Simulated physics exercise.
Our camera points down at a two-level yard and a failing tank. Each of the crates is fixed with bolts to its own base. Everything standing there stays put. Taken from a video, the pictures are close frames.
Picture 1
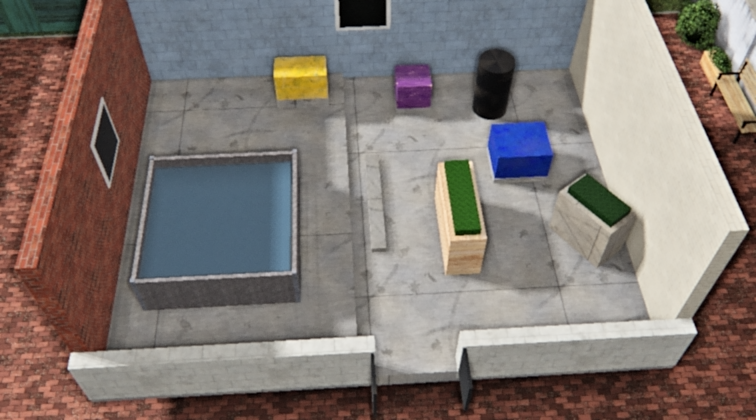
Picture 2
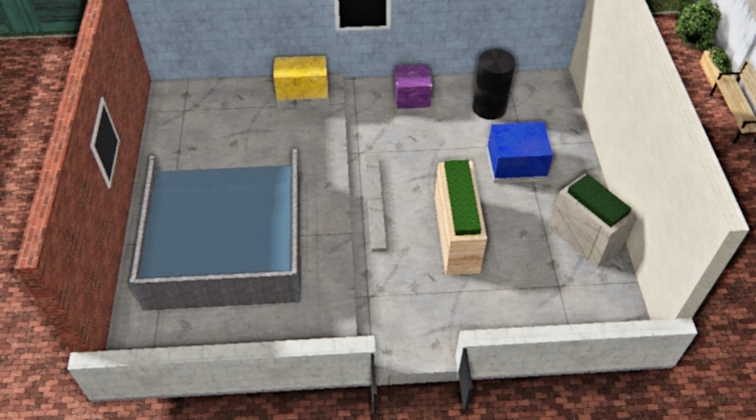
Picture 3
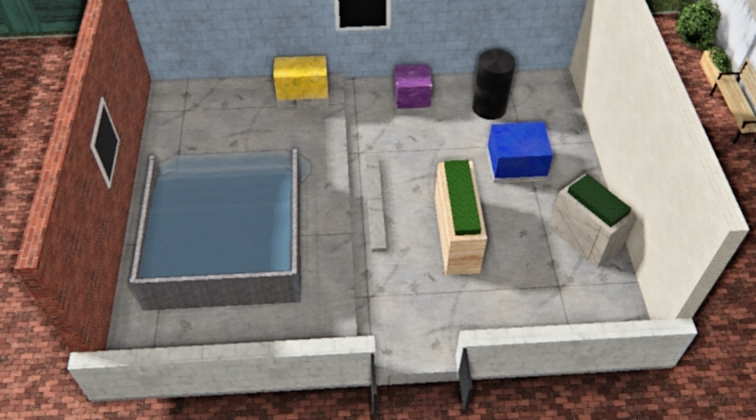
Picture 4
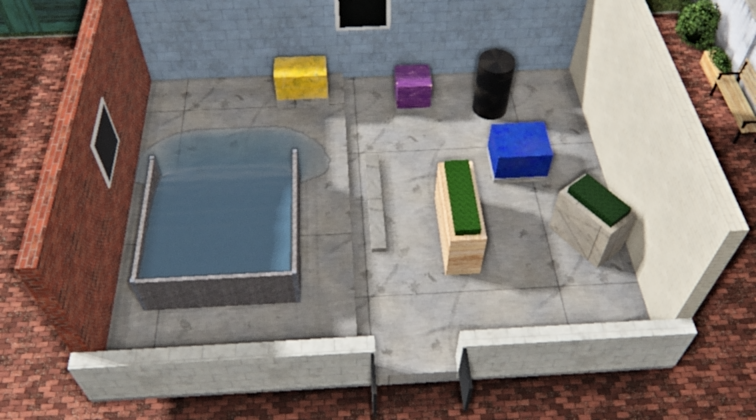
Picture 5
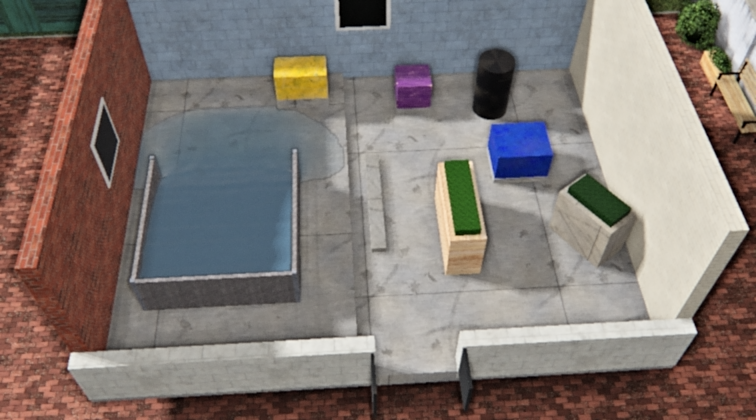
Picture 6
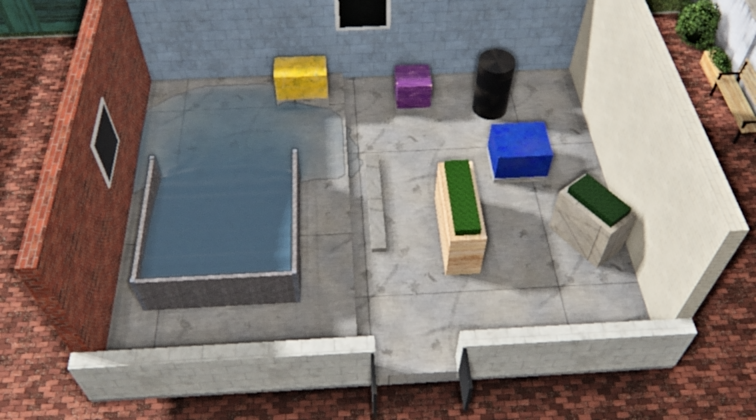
Water tank in a walled yard losing its far side, its water spreading out across the grey paving toward the back wall.
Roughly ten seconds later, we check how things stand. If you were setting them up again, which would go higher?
The purple crate comes through with water on it; the yellow crate comes through with water on it; the blue crate comes through with water on it.
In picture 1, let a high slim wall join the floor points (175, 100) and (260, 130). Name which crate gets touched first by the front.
It's the crate marked yellow.
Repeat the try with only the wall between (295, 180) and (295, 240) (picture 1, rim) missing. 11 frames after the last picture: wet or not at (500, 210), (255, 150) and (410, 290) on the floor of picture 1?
So it's nothing at the first, nothing at the second and liquid at the third.
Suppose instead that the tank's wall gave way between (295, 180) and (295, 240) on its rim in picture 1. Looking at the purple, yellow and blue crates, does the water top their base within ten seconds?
The purple crate is reached; the yellow crate is not reached; the blue crate is reached.
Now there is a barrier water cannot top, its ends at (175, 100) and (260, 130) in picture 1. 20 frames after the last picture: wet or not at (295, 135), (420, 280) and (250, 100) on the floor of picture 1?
The first point comes out inundated, the next unwetted, the last inundated.
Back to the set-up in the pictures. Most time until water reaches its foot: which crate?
I'd name the blue-painted one.
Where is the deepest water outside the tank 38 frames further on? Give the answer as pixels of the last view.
That spot is close to (103, 372).
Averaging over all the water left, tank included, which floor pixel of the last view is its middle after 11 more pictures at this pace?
Centre of mass: Roughly (236, 161).
A moment on, water covers 25 % of the floor; the purple crate water round its plinth, the yellow crate water round its plinth, the blue crate not reached.
Next, water covers 30 % of the floor; the purple crate water round its plinth, the yellow crate water round its plinth, the blue crate not reached.
Then, water covers 45 % of the floor; the purple crate water round its plinth, the yellow crate water round its plinth, the blue crate water round its plinth.
Later, water covers 85 % of the floor; the purple crate water round its plinth, the yellow crate water round its plinth, the blue crate water round its plinth.
In the end, water covers 90 % of the floor; the purple crate was topped, the yellow crate was topped, the blue crate was topped.
